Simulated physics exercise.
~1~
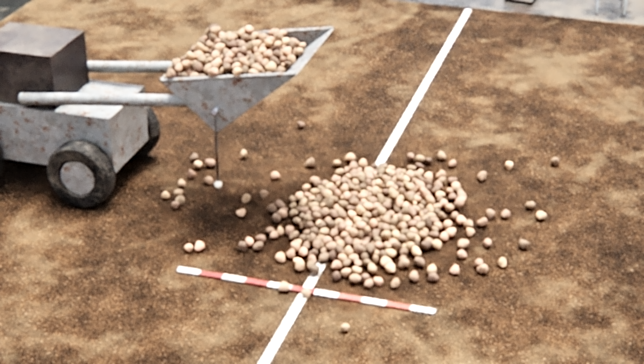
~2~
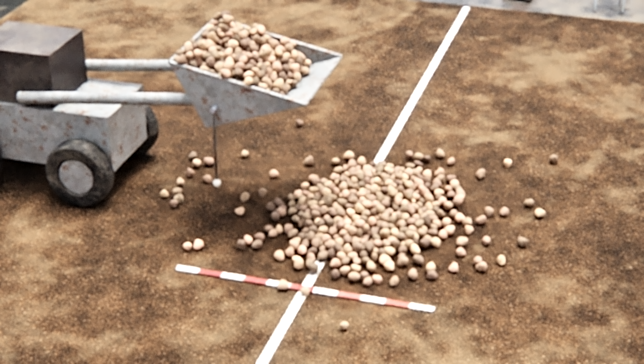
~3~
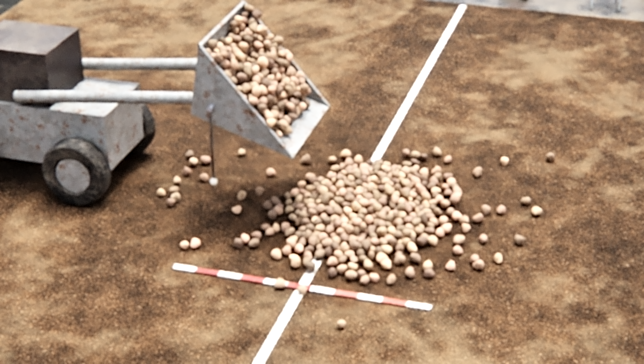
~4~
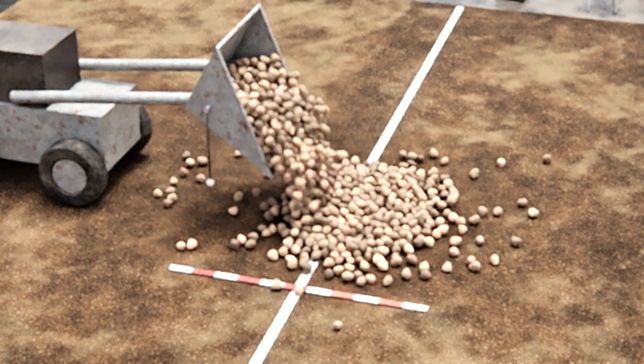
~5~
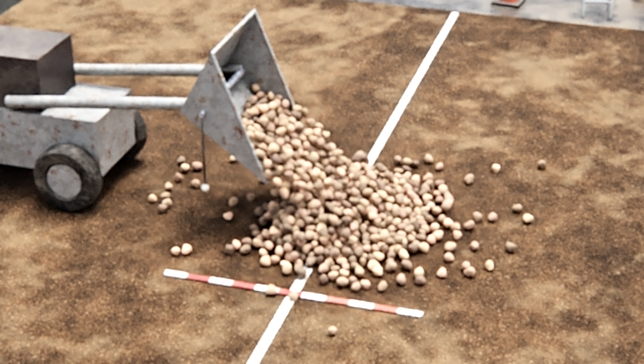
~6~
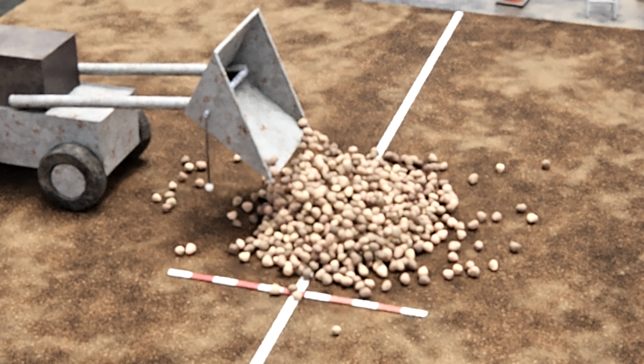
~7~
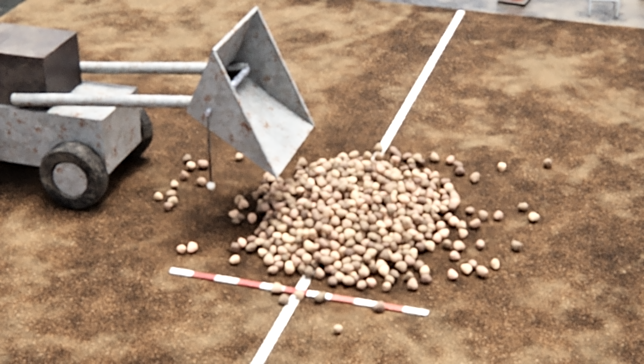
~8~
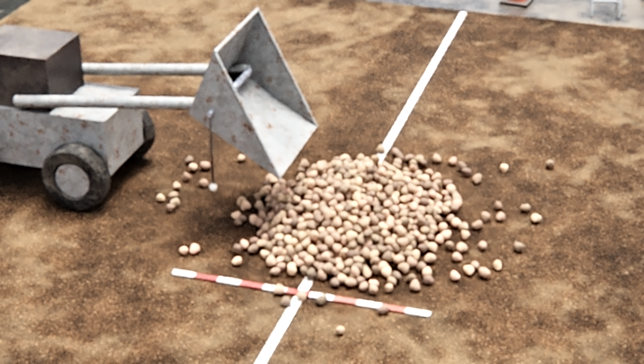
A grey metal loader stands at the left of a brown, mottled floor, seen from the side and slightly above, its raised bucket full of pale, rounded cobbles. A loose heap of similar stones lies to its right across a white painted line, behind a red-and-white striped staff. The bucket tips forward and down to the right, and the stones slide to its lip. They pour in a thick stream onto the heap's near side, spreading over it. The bucket empties and stays steeply tilted, rocking slightly, above a larger, broader mound that still straddles the line.
